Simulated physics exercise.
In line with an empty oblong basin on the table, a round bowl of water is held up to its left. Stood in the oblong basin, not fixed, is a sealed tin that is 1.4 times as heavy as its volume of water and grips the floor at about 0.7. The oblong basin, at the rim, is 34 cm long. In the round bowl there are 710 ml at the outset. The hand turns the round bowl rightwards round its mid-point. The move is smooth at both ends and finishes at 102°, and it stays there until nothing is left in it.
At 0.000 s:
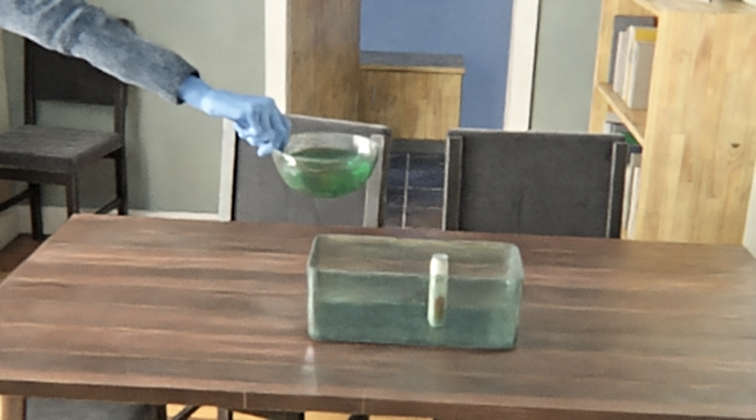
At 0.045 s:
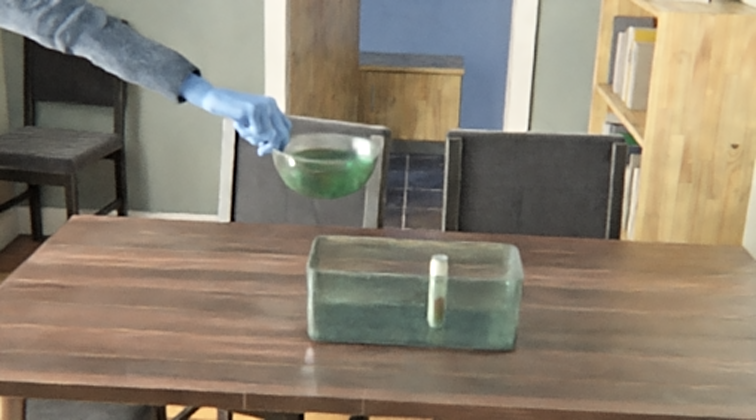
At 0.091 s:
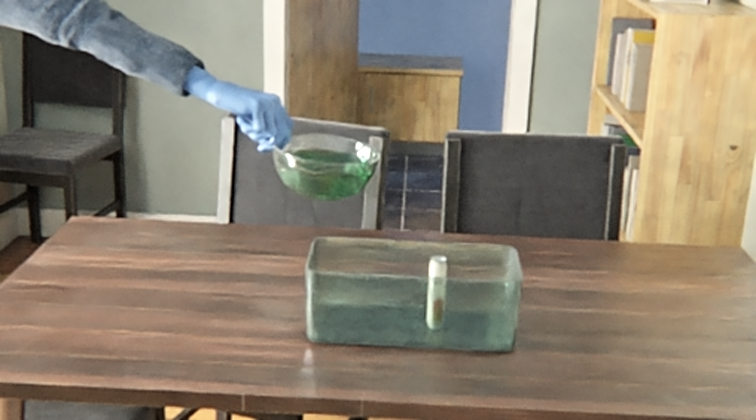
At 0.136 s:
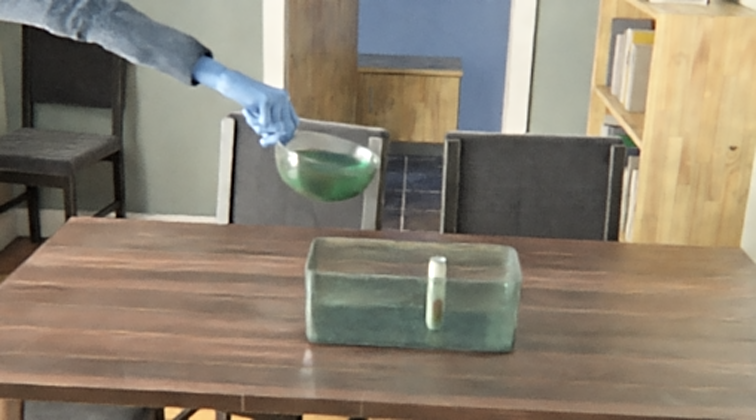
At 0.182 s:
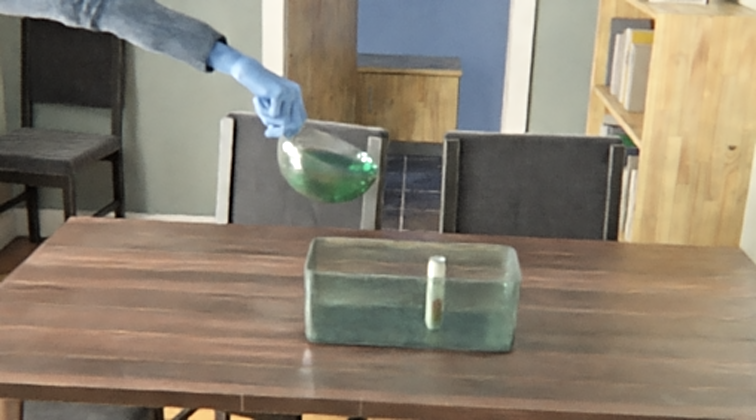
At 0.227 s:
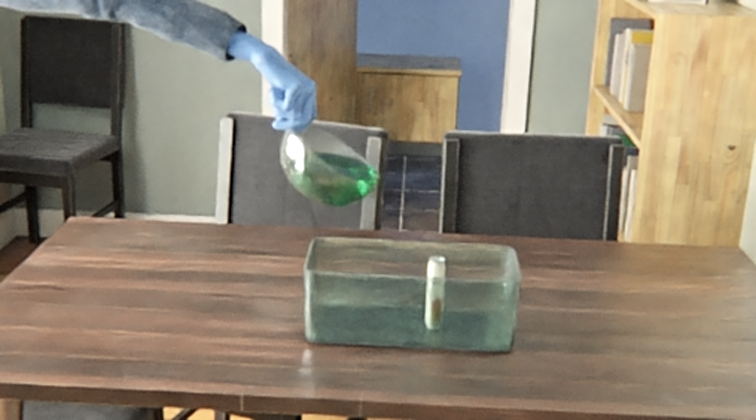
Gloved hand tilting a round glass bowl of green liquid rightwards above a clear oblong basin with a small upright cylinder inside.
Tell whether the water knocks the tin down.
It ends up erect.
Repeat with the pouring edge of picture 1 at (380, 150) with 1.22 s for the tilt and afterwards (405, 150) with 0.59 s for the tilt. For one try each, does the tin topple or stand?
Try 1: Still standing; try 2: Still standing.
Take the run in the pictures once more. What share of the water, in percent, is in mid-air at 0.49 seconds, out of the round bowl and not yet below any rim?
Around 42 in a hundred.
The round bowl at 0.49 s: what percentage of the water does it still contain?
About 12 percent.
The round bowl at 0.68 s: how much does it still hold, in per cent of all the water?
0 per cent or so.
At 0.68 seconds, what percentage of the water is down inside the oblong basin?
Some 96 percent of the total.
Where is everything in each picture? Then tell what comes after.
Tilt 0°; pouring edge (379, 150); surface from (277, 157) to (374, 161); the oblong basin's rim runs from (312, 252) to (520, 262); the tin's top is at (440, 260), in the first picture.
Tilt 1°; pouring edge (379, 152); surface from (278, 157) to (374, 163), in the second picture.
Tilt 6°; pouring edge (379, 158); surface from (277, 157) to (374, 166), in the third picture.
Tilt 13°; pouring edge (379, 165); surface from (279, 156) to (375, 169), in the fourth picture.
Tilt 22°; pouring edge (379, 173); surface from (281, 155) to (377, 171), in the fifth picture.
Tilt 33°; pouring edge (377, 183); surface from (284, 157) to (375, 176); 3 per cent is over the edge, in the sixth picture.
After 0.49 s the tilt is 94° and 11 per cent is still to pour; the tin stands where it began.
After 0.68 s the tilt is 102° and 0 per cent is still to pour; the tin stands where it began.
After 0.87 s the tilt is 102° and 0 per cent is still to pour; the tin stands where it began.
After 1.09 s the tilt is 102° and 0 per cent is still to pour; the tin stands where it began.
In the end the tin stands where it began.
